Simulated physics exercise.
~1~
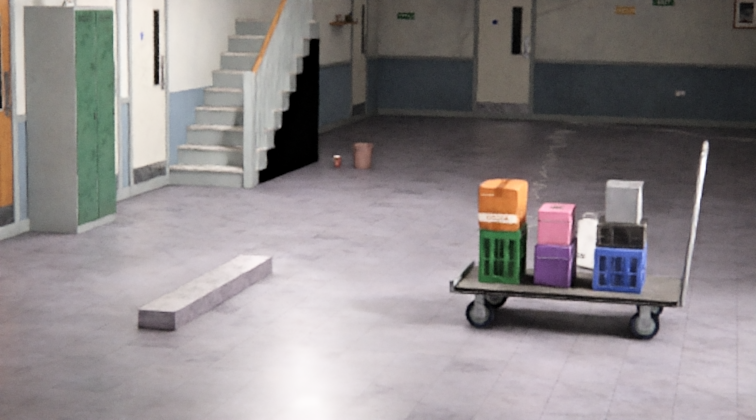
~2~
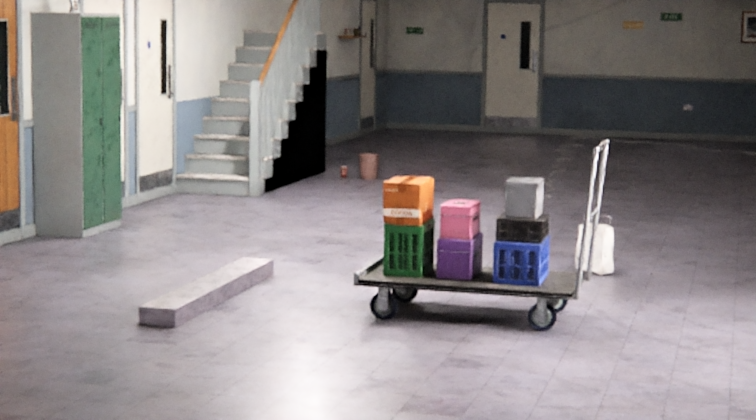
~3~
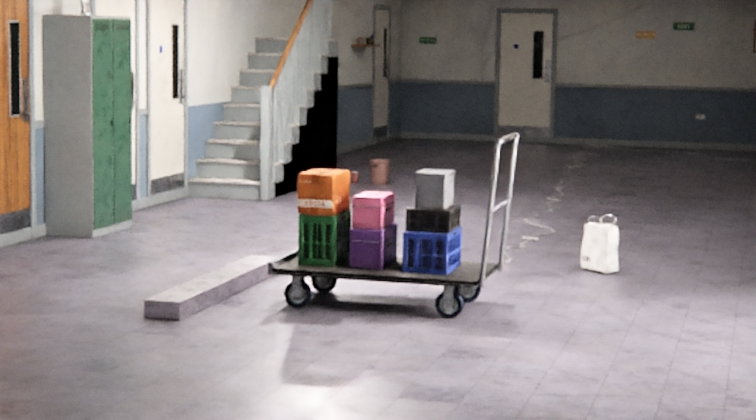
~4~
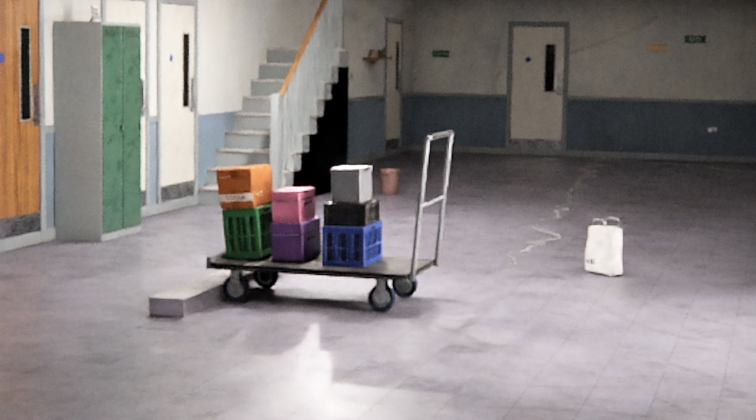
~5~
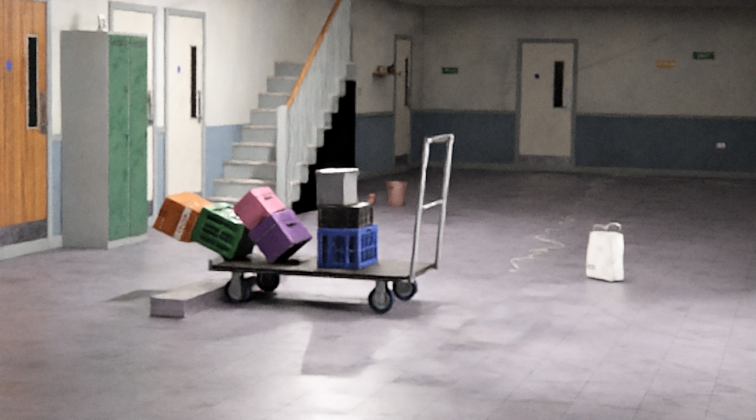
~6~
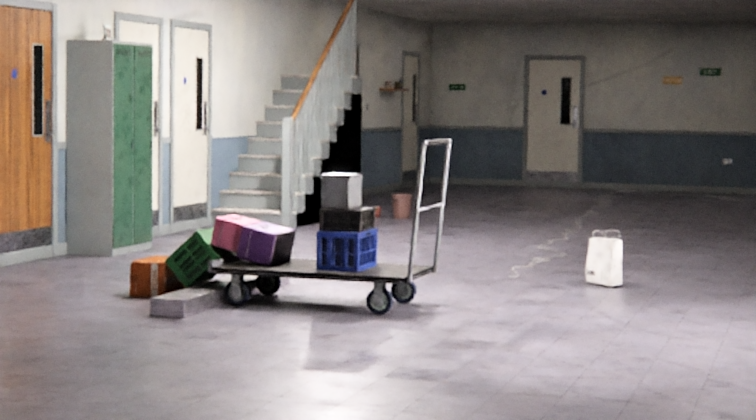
In a hallway with a staircase and lockers, a flat cart stacked with boxes and crates rolled left into a low beam and stopped; the orange box and green crate toppled off the front, while the pink and purple boxes tipped over but stayed aboard.
